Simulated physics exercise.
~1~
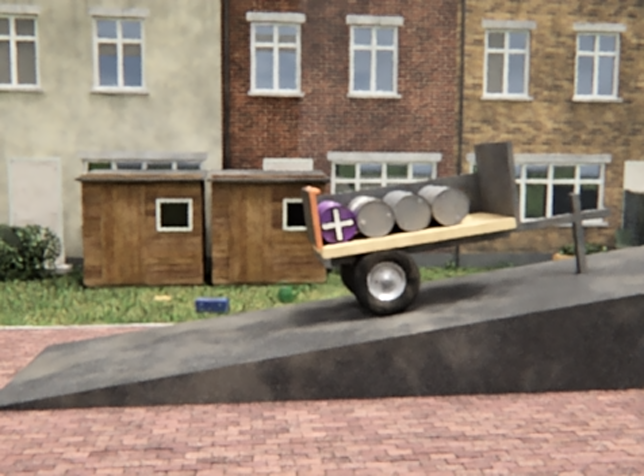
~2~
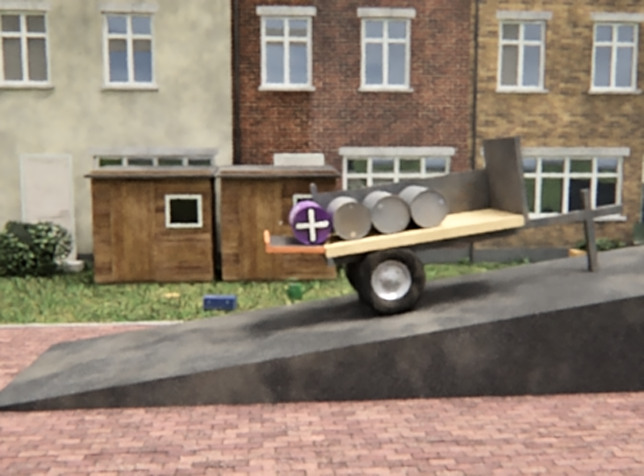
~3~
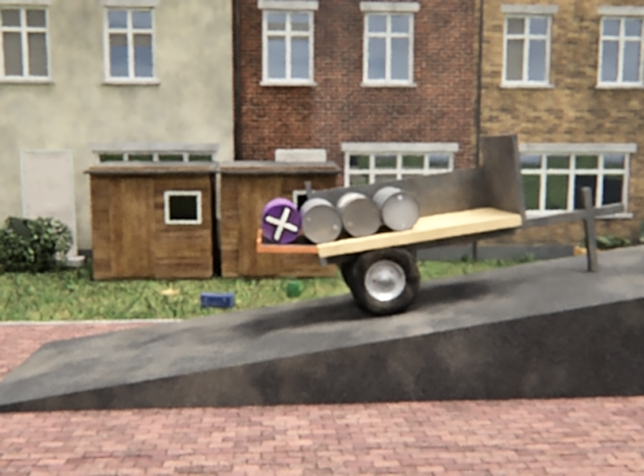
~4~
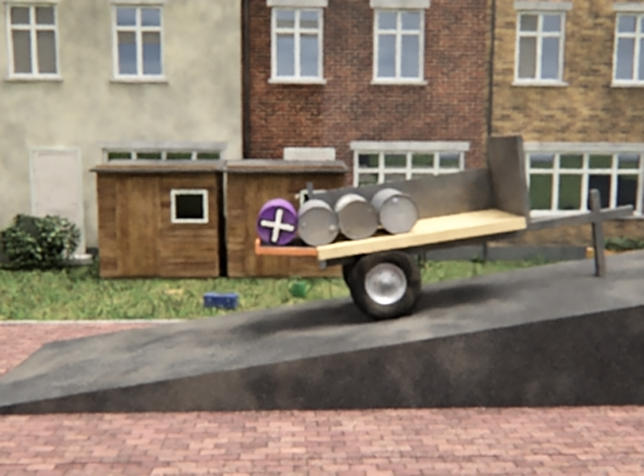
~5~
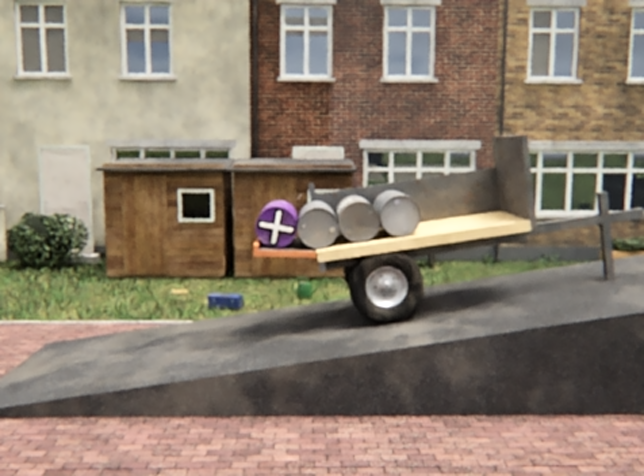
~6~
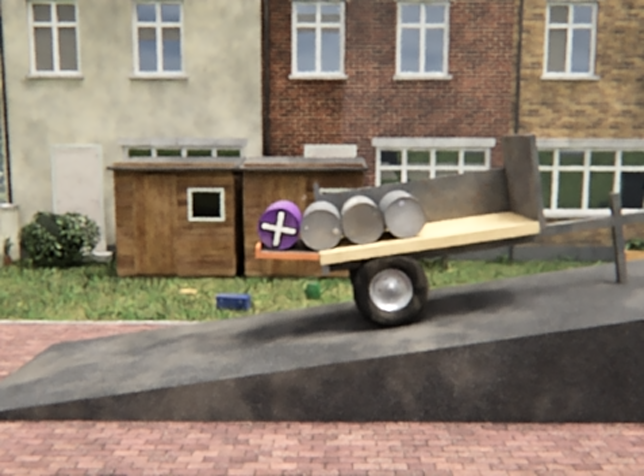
Trailer on a slope with its tailgate dropping, four drums rolling left, the purple one stopping on the lowered gate.
